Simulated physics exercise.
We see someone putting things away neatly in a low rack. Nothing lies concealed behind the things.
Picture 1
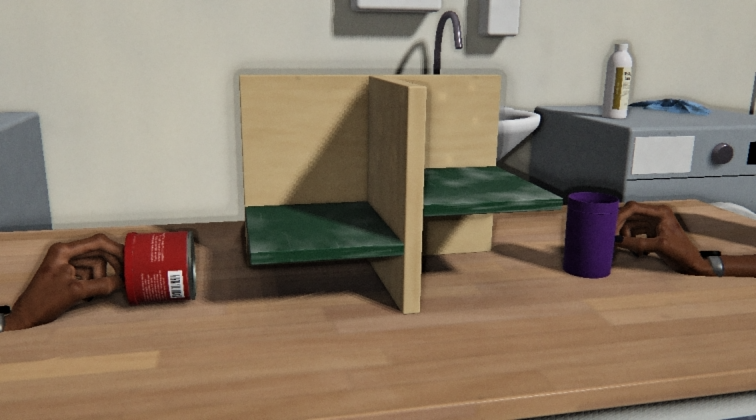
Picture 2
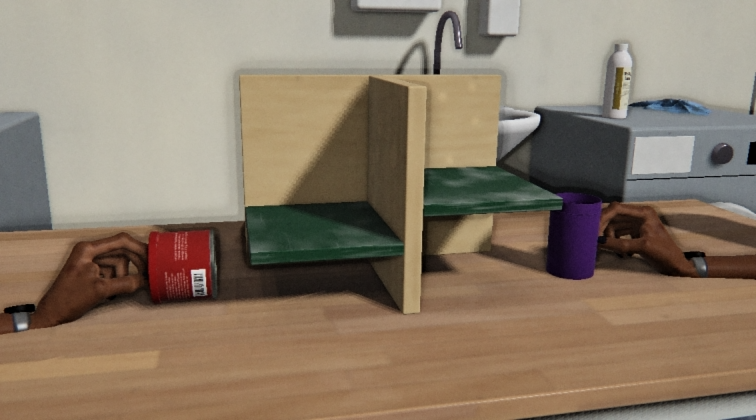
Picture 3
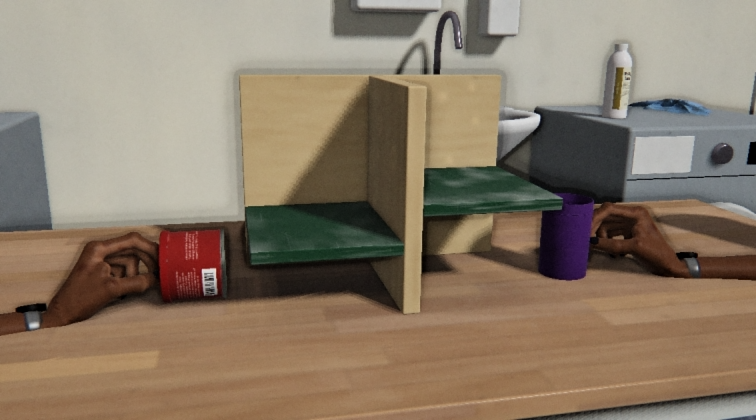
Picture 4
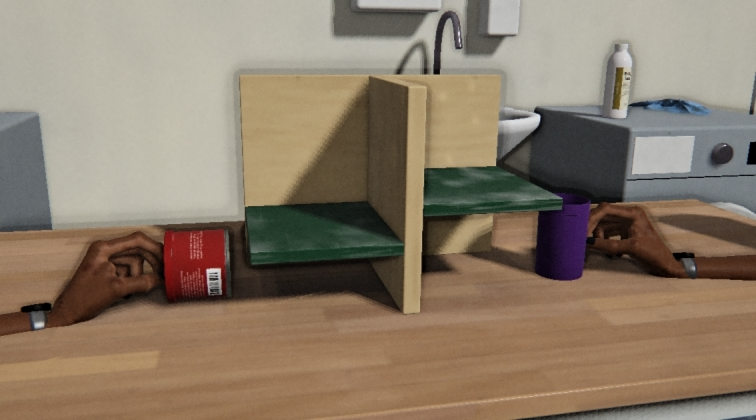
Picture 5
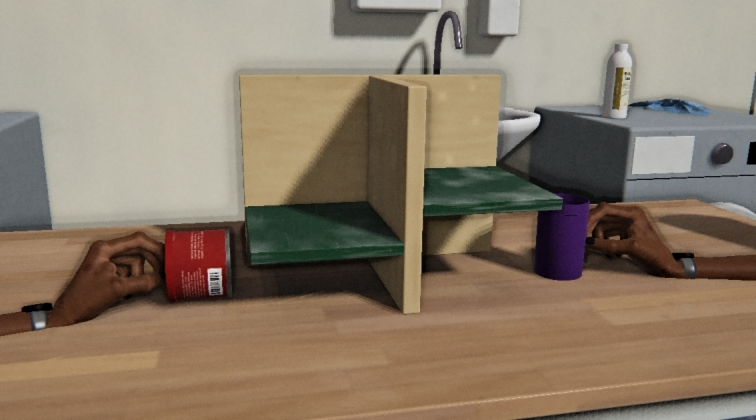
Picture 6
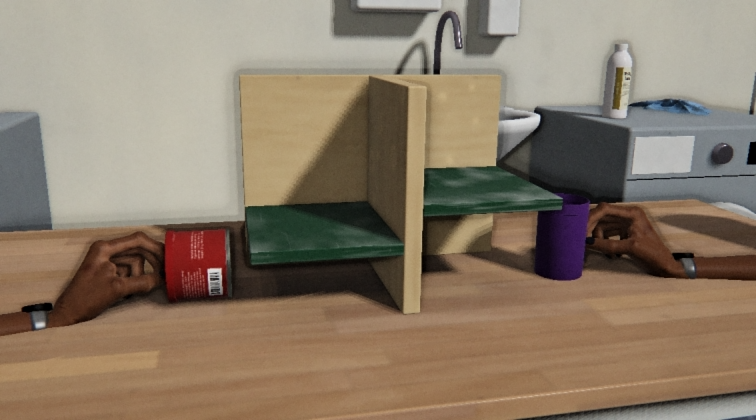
The clip shows two hands at opposite sides of a wooden rack with green shelves, the left sliding a red tin slightly inward and the right sliding a purple beaker slightly inward, before both barely move.
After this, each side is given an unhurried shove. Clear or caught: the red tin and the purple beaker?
My guess is the red tin can't get under; my guess is the purple beaker gets under fine.
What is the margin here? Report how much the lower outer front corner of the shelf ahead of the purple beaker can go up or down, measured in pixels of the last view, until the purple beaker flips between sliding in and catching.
Push it down about 12 pixels and it flips.
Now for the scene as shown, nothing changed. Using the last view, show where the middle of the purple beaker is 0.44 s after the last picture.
I'd say roughly pixel (518, 239).
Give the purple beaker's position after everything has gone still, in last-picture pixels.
The middle ends up near (493, 241).
Then, 0.44 s later than the last frame, red tin stopped at the opening near (218, 264); purple beaker part of the way in near (518, 239).
When it is over, the red tin catches on the edge, near (218, 264); the purple beaker slides in, near (493, 241).
